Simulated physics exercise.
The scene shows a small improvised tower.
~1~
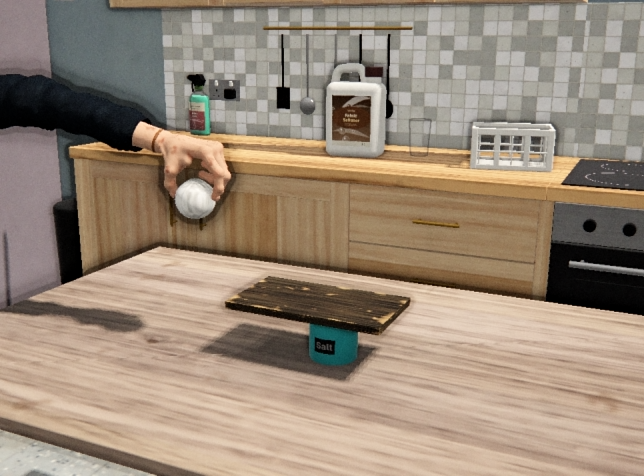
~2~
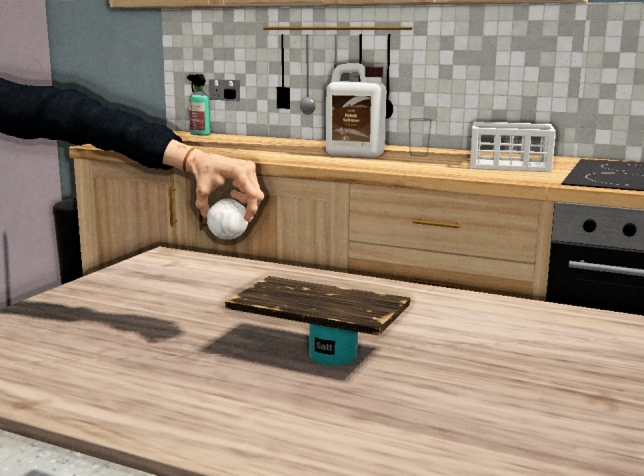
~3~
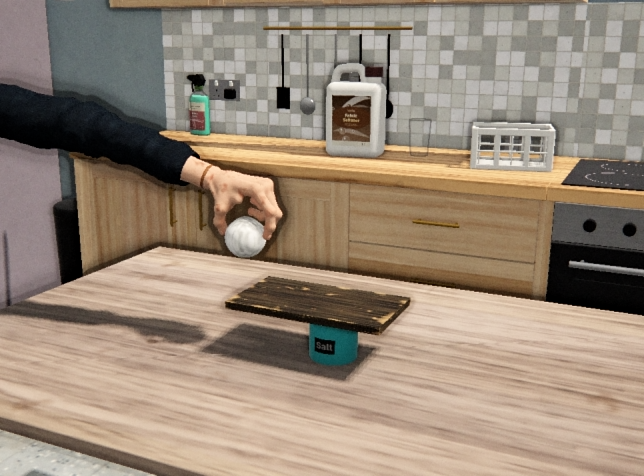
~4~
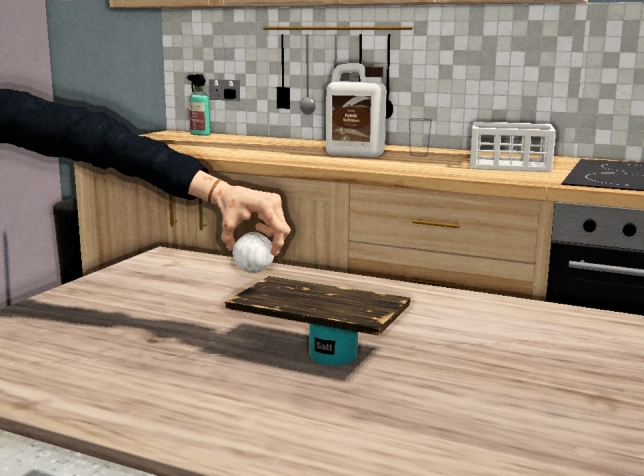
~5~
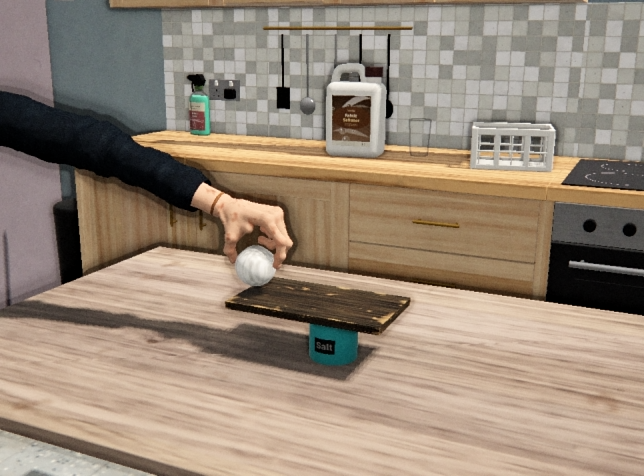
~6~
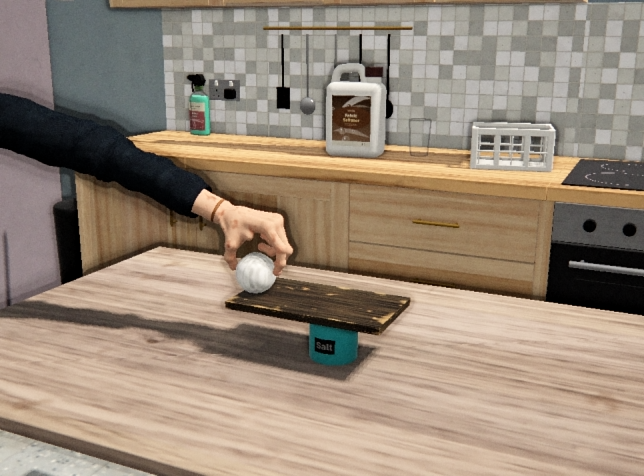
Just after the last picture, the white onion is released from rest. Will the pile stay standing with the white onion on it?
No. The stack does not stay upright.
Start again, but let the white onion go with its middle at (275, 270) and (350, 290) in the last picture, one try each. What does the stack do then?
The first time it tumbles down, but the second time it stays in place.
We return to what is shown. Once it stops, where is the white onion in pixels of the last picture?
I'd point to roughly (227, 321).
Then, 0.40 s after the last picture, white onion now fallen; black board tipped 43° from how it was.
Then, 0.60 s after the last picture, black board tipped 36° from how it was.
At rest, fallen, white onion; left askew, black board; turquoise jar in place. Seen from the same camera at the end, white onion near (227, 321). The stack gives way.
